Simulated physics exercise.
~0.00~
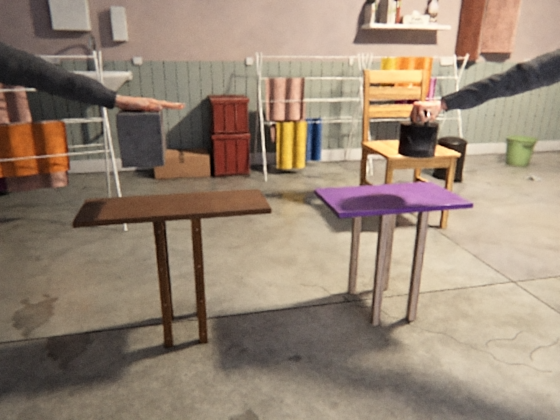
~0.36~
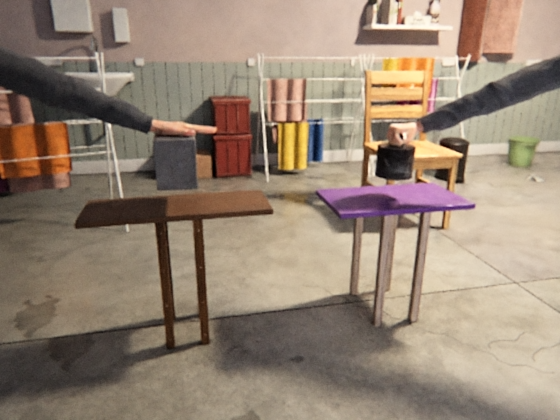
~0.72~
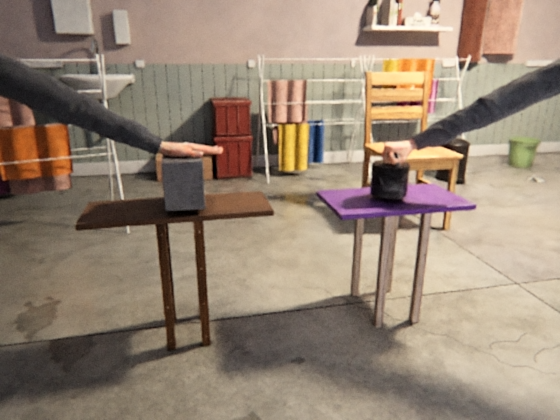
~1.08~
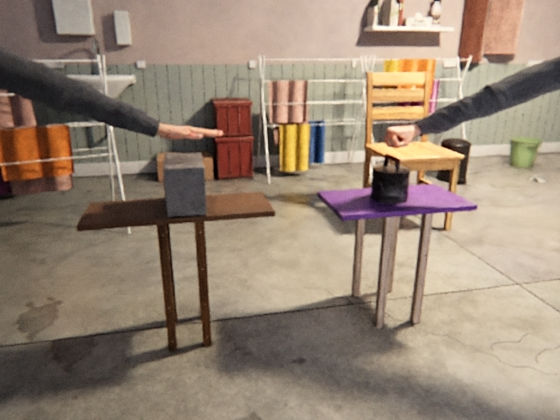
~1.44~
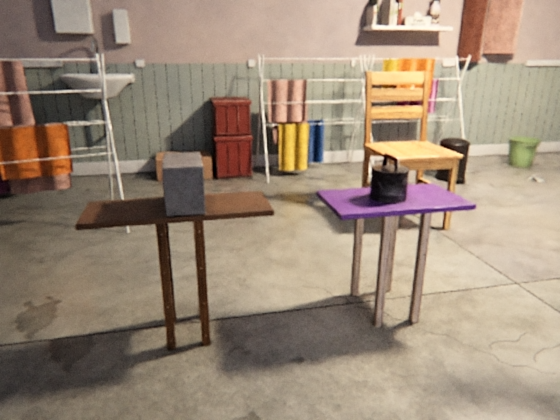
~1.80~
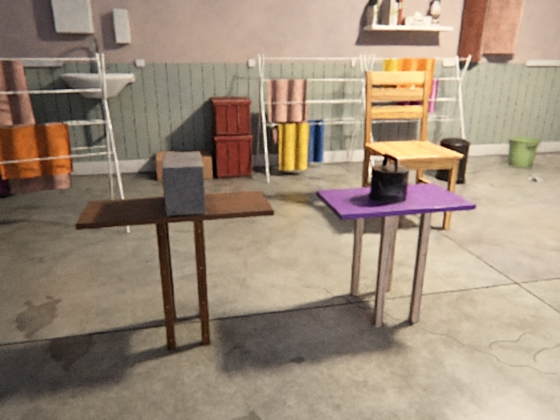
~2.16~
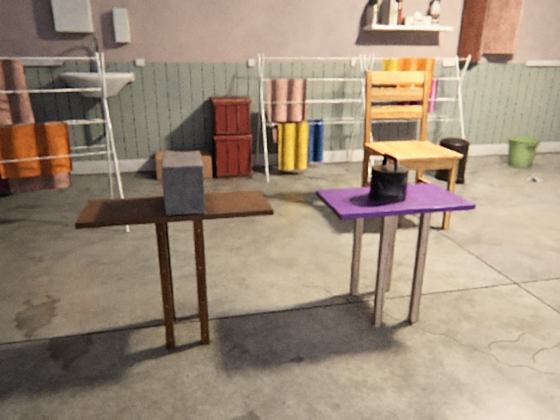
Two hands lower a gray block and a black object onto separate stands, which stay steady.
